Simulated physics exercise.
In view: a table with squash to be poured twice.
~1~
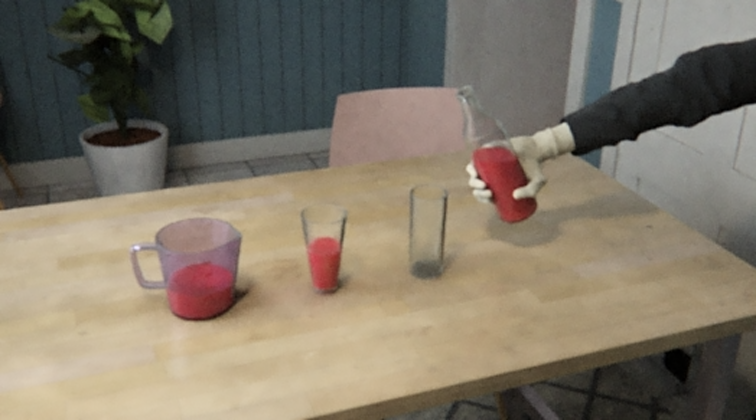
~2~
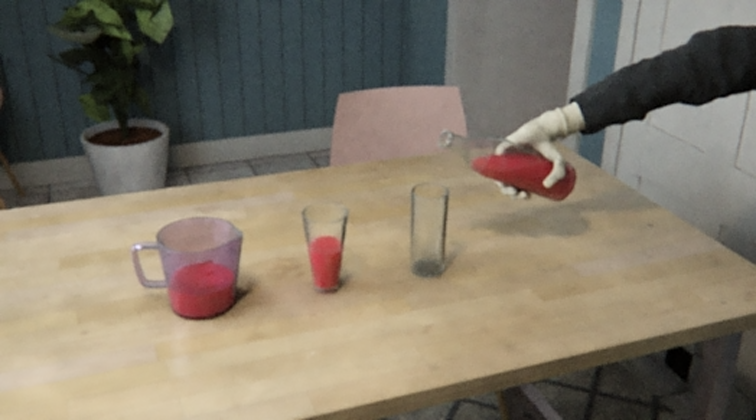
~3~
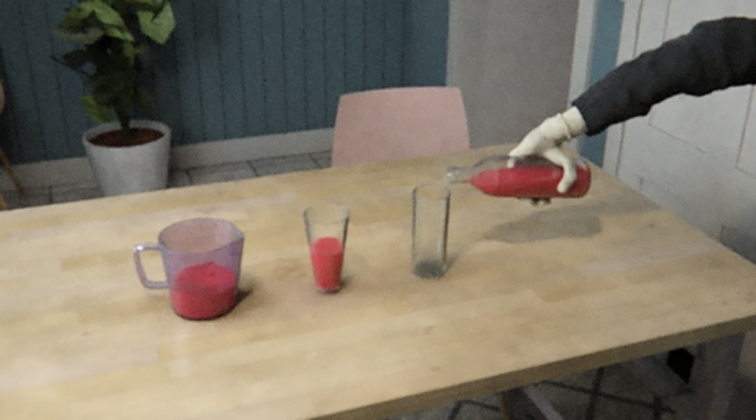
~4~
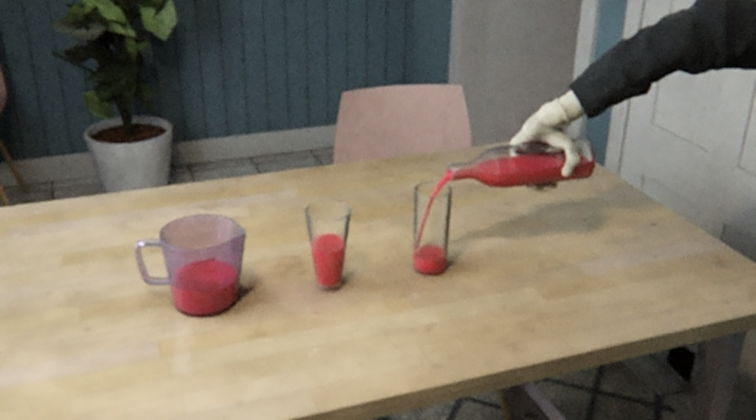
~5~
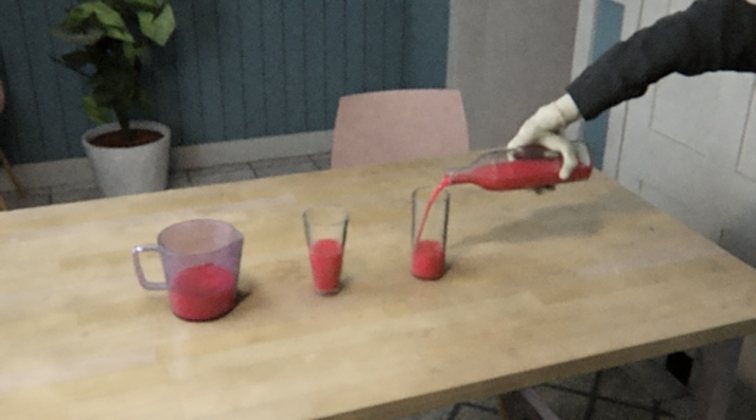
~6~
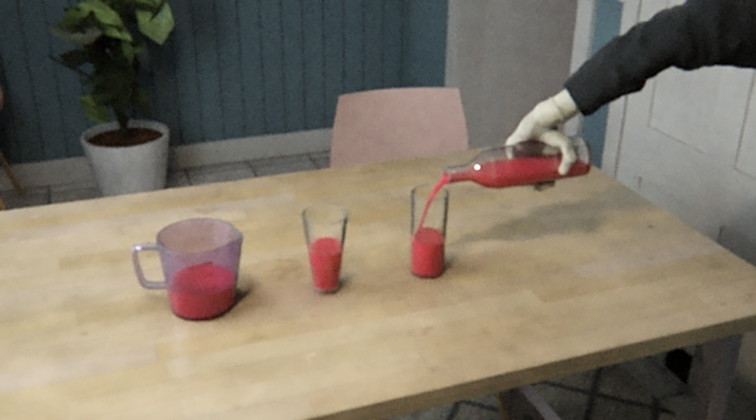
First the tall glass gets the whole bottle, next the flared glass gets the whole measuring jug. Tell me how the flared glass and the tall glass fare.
The flared glass overflows; the tall glass overflows.
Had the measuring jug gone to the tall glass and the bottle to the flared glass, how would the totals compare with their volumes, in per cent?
Near 90 and 190 in a hundred.
Shortly, the tall glass is about three quarters full.
Then, the tall glass is full to the brim, some went over its rim.
At the finish, the flared glass is full to the brim, some went over its rim; the tall glass is full to the brim, some went over its rim.
